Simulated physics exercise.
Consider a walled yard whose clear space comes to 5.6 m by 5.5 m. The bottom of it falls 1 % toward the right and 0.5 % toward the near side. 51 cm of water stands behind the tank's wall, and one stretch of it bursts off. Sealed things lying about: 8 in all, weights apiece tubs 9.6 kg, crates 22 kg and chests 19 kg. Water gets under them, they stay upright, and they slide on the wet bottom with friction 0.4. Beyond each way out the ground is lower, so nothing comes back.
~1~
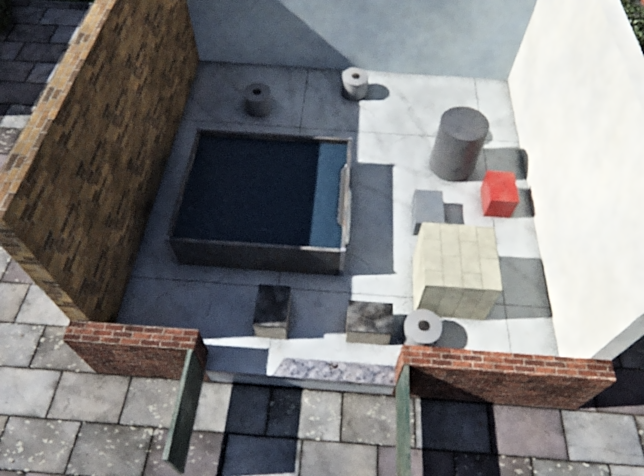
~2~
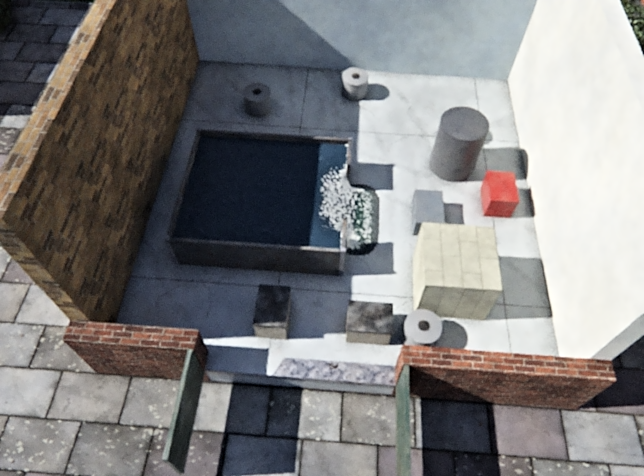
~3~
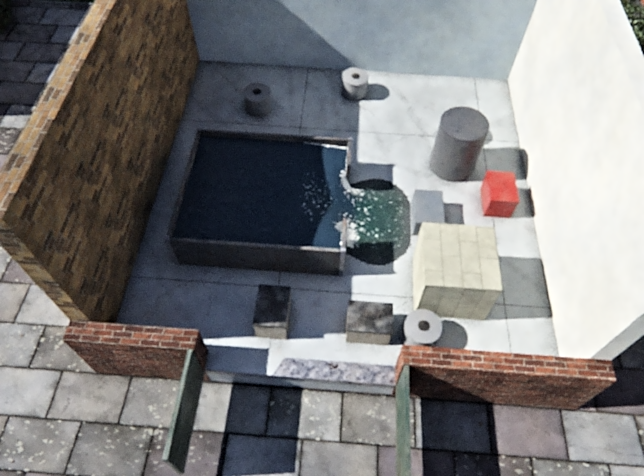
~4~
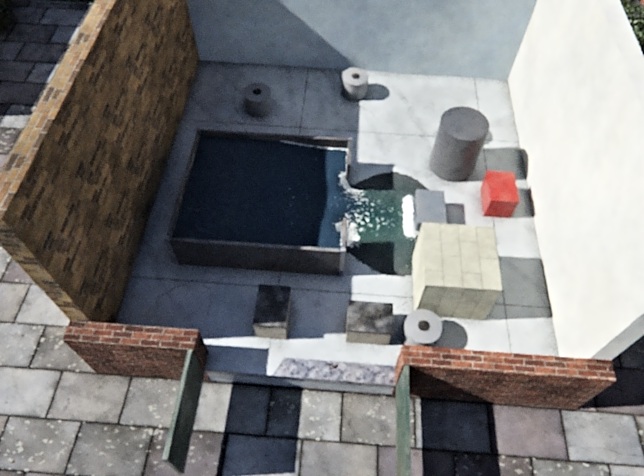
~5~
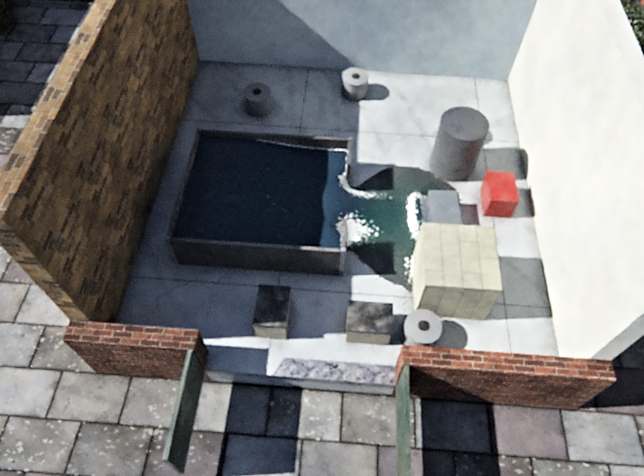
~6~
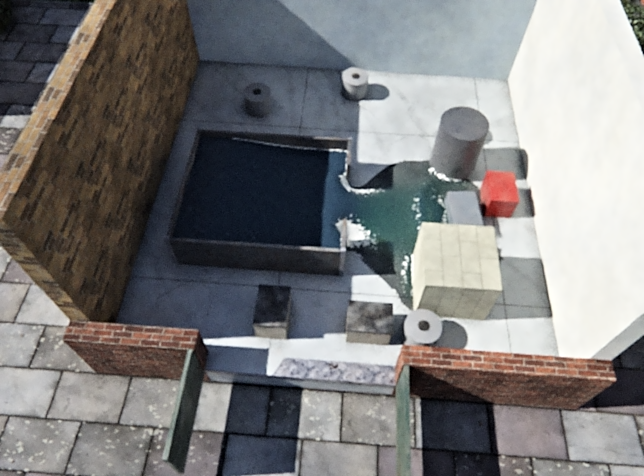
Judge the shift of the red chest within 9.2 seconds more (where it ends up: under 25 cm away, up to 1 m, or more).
Distance: Long.
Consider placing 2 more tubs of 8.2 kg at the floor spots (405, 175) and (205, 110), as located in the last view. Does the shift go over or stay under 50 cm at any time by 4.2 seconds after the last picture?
Beyond the mark, below the mark.
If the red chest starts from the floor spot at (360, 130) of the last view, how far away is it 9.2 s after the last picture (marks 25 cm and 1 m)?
Well, it rests almost unmoved.
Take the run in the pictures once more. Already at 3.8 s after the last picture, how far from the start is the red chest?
I'd put it at around 250 cm.
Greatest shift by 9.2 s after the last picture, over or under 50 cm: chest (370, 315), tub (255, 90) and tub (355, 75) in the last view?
Taking them in order: Exceeded, fell shy and exceeded.
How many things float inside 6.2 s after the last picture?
At that moment 2.
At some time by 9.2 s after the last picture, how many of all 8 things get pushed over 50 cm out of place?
Answer: 5.
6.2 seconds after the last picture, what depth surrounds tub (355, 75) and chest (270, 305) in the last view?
3 and 4 cm.
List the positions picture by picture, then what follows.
In the first picture, the red chest at (503, 186) rests on the ground; 4.2 m2 under water; 0 of 8 have shifted.
In the second picture, the red chest at (503, 186), on the bottom; 4.7 m2 under water; 0 of 8 have shifted.
In the third picture, the red chest at (503, 186) rests on the ground; water covers 5.3 m2; 0 of 8 have shifted.
In the fourth picture, the red chest at (503, 186) rests on the ground; 5.9 m2 under water; 0 of 8 have shifted.
In the fifth picture, the red chest at (503, 186), on the bottom; water covers 6.5 m2; 1 of 8 have shifted.
In the sixth picture, the red chest at (503, 186), on the bottom; water covers 7.1 m2; 1 of 8 have shifted.
Then, 1.2 s after the last picture the red chest is near (527, 171), 0.4 m from its start, afloat; 0 of 8 are out; 2 afloat.
Then, 3.8 s after the last picture the red chest is near (418, 77), 2.5 m from its start, afloat; 0 of 8 are out; 3 afloat.
Then, 6.2 s after the last picture the red chest is near (352, 93), 2.8 m from its start, aground; 1 of 8 are out; 2 afloat.
Then, 9.2 s after the last picture the red chest is near (352, 93), 2.8 m from its start, aground; 1 of 8 are out; 1 afloat.
